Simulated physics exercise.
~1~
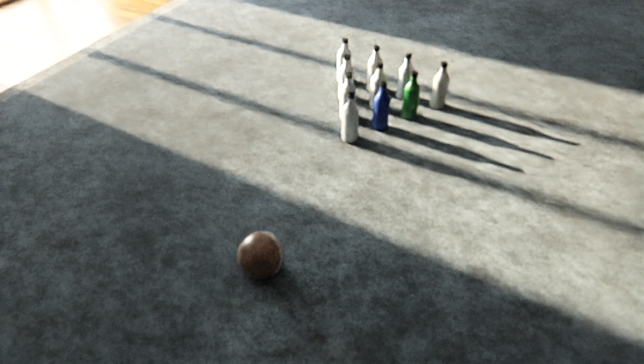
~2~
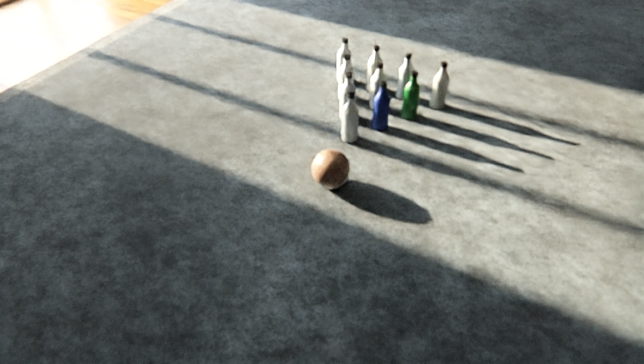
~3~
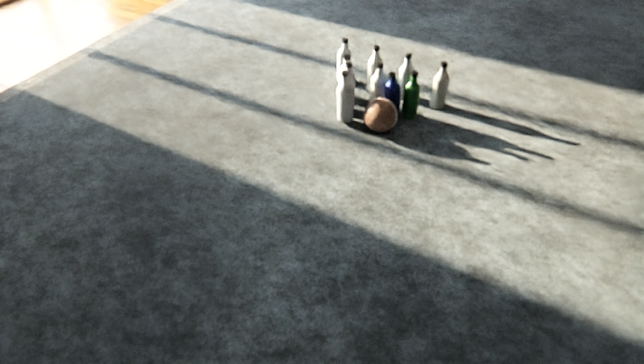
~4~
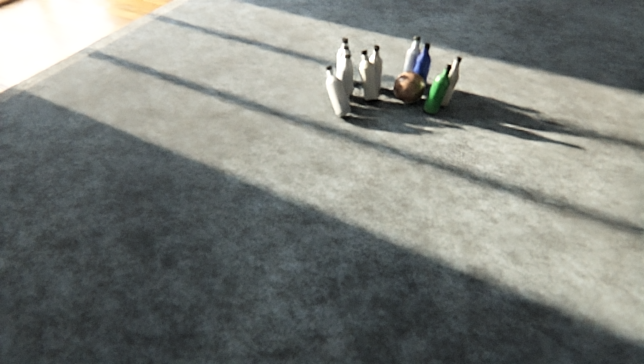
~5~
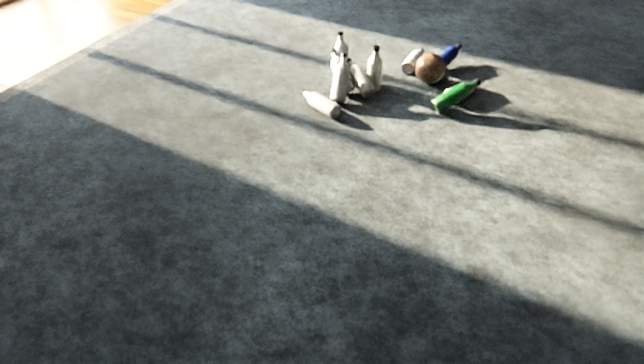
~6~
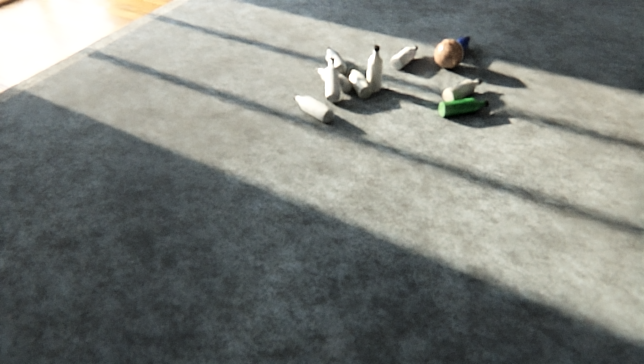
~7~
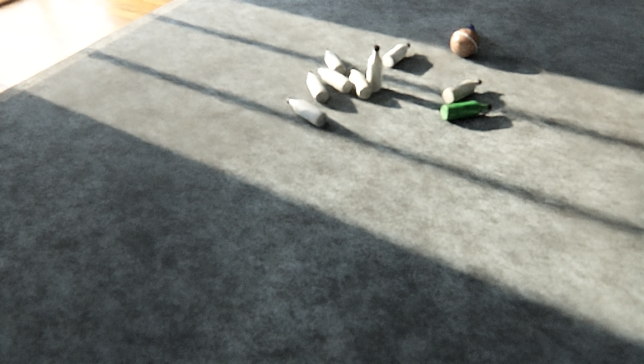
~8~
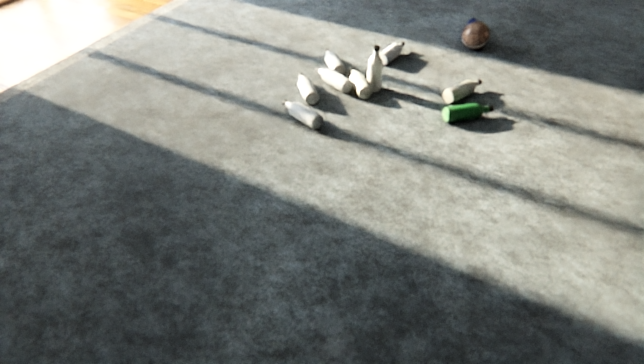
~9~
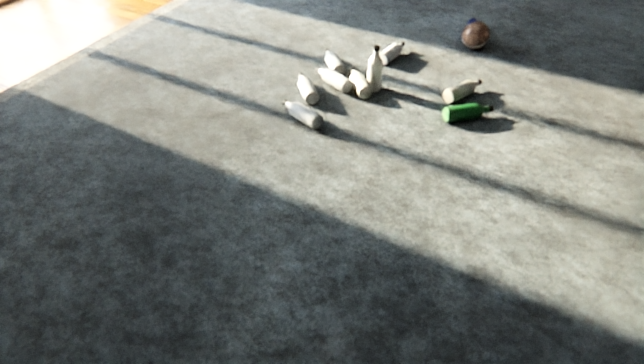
On a grey, mottled floor crossed by bands of sunlight and long shadows, a cluster of capped bottles stands upright, mostly white, with one blue and one green. A brown ball rolls from the lower left, out of the shade and up toward them. It strikes near the blue bottle and pushes into the group, tipping bottles to both sides. The ball carries on to the upper right with the blue bottle, which drops from view behind it. At the end, the green bottle and most of the white ones lie scattered, one white bottle still looks upright, and the ball sits beyond them.
